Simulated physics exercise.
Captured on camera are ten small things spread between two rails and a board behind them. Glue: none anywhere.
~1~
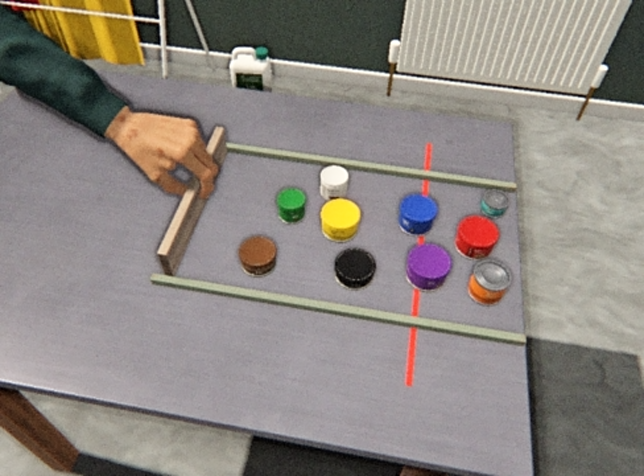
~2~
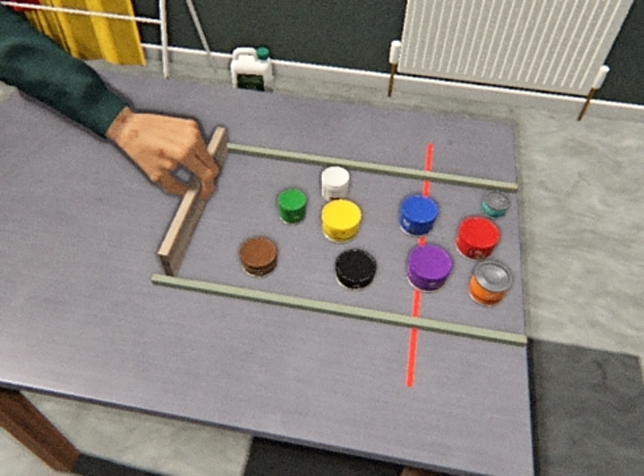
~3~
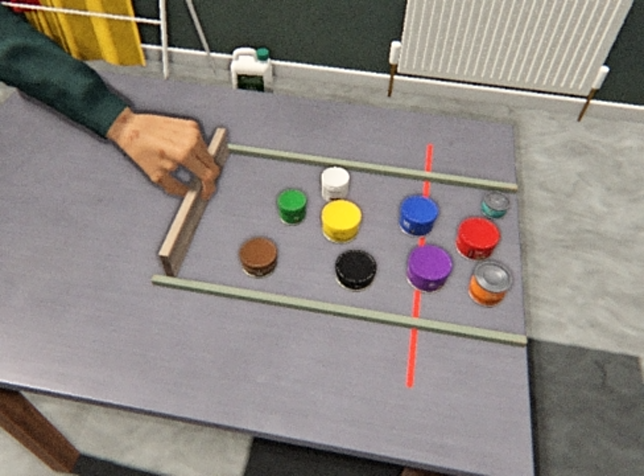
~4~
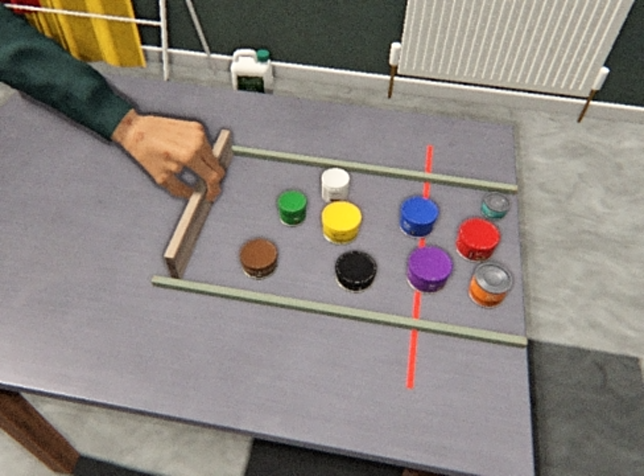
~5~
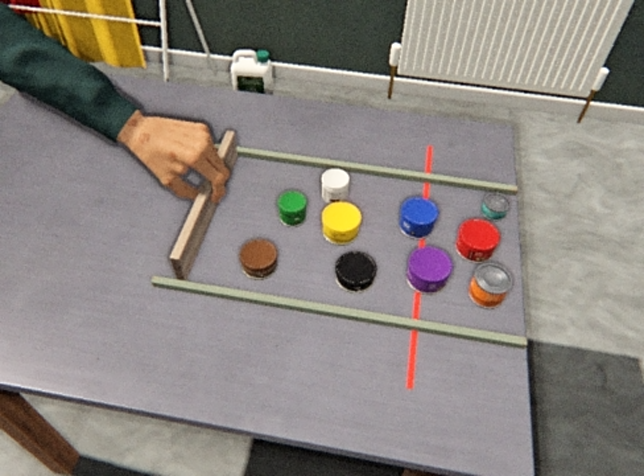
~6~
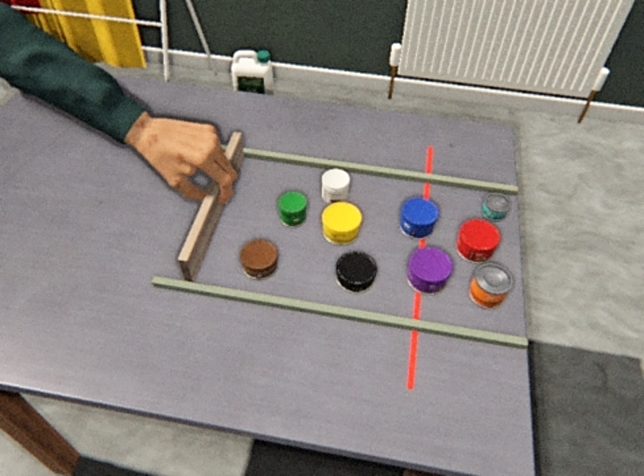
A hand slid a wooden board slightly to the right between two rails on a table, while the colorful little pots and tins ahead of it, some near a red line, stayed where they were.
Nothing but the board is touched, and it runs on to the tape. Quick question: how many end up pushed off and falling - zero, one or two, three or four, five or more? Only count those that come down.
It ends with no piece gone from the top.
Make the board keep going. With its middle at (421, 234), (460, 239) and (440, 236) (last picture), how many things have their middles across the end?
0, 1, 1.
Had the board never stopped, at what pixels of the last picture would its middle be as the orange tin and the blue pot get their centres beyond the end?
Middle: Roughly (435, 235); roughly (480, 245).
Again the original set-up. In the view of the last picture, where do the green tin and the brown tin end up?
You'll see the green tin at (439, 225), with the brown tin at (438, 305).
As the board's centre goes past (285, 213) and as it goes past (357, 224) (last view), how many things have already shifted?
Tally: First 2; then 6.
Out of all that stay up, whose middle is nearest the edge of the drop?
Result: Orange tin.
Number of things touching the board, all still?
It ends up touching 4.
Soon after, none off yet; turquoise tin at rest near (496, 207); orange tin at rest near (490, 287); red pot at rest near (477, 242).
At rest, the number that fall off is zero.
